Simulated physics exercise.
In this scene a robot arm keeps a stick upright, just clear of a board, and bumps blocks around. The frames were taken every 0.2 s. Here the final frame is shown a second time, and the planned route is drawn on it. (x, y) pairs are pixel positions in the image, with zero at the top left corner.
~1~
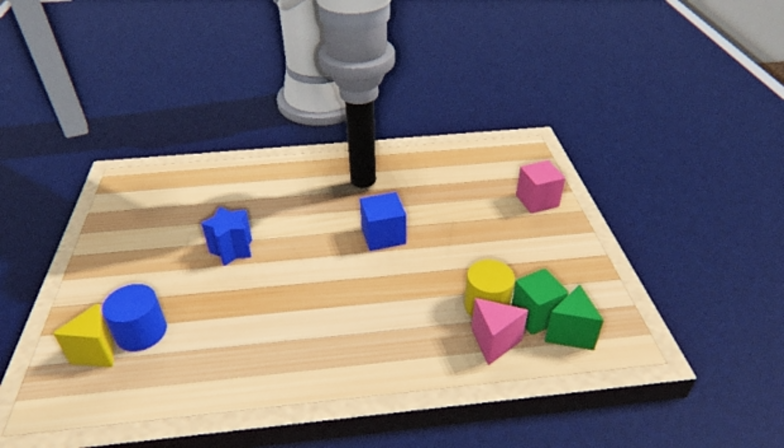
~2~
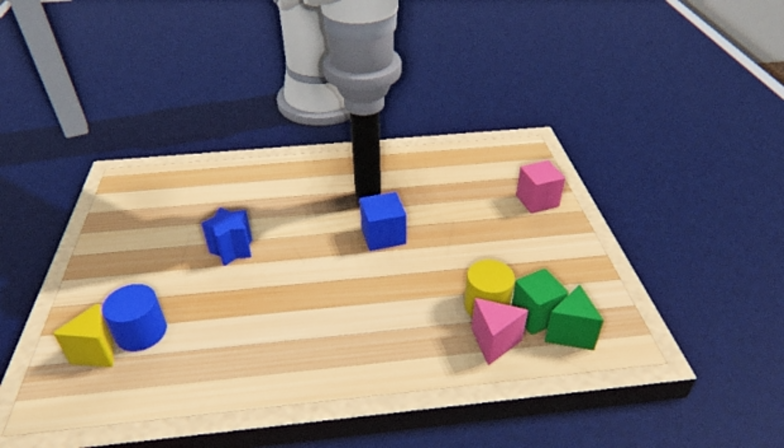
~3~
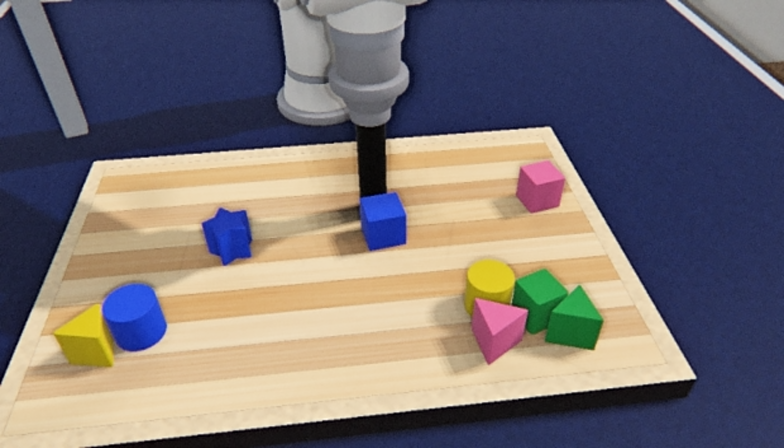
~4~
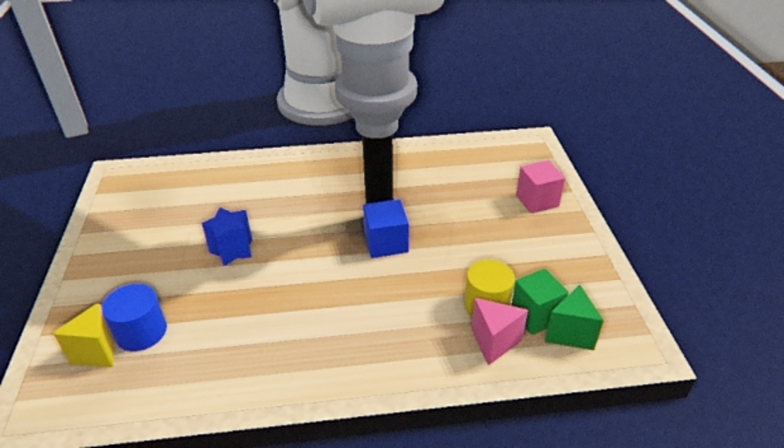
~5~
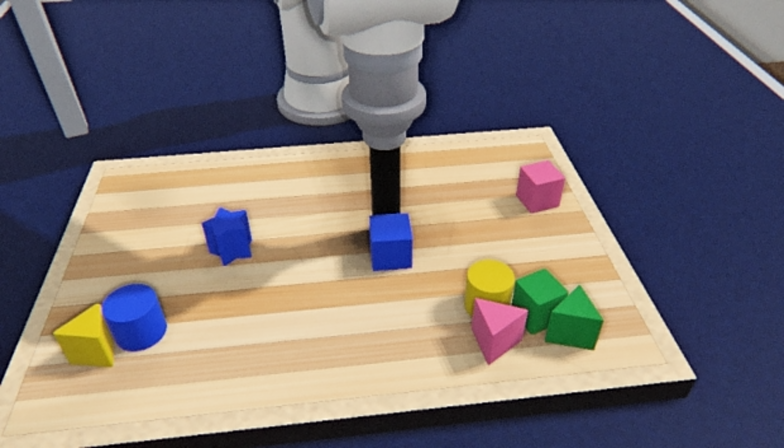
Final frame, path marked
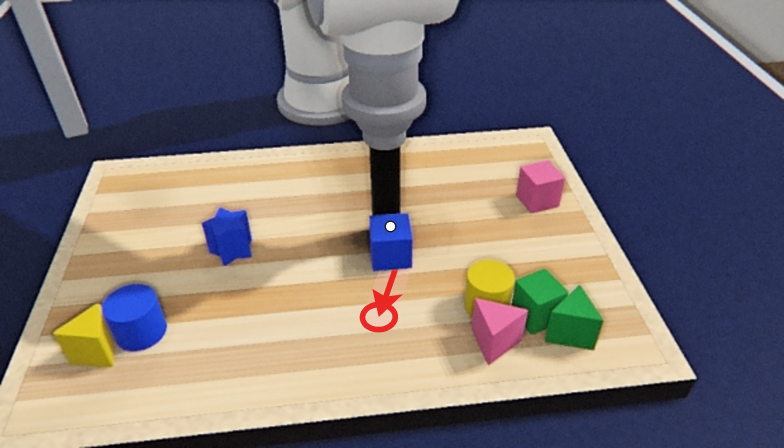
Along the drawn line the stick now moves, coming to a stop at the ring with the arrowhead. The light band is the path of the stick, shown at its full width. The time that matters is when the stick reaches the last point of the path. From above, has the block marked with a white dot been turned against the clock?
Yes, that is what happens.
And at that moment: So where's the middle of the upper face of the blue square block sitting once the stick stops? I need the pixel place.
Near (400, 313).
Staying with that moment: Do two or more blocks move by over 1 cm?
No, that is not what happens.
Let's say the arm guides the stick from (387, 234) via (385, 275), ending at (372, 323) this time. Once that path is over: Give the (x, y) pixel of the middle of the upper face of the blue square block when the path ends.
Most likely (411, 300).
Path on the board, from (387, 234) through (398, 258) and (390, 286) to (379, 317); the dot is on the blue square block.
On the path given first. One third of the way, stick at (398, 253); blue square block at (398, 254), turned 15° clockwise.
Two thirds of the way, stick at (389, 281); blue square block at (397, 284).
At the end, stick at (379, 311); blue square block at (400, 313), turned 40° anticlockwise; yellow circle in place.
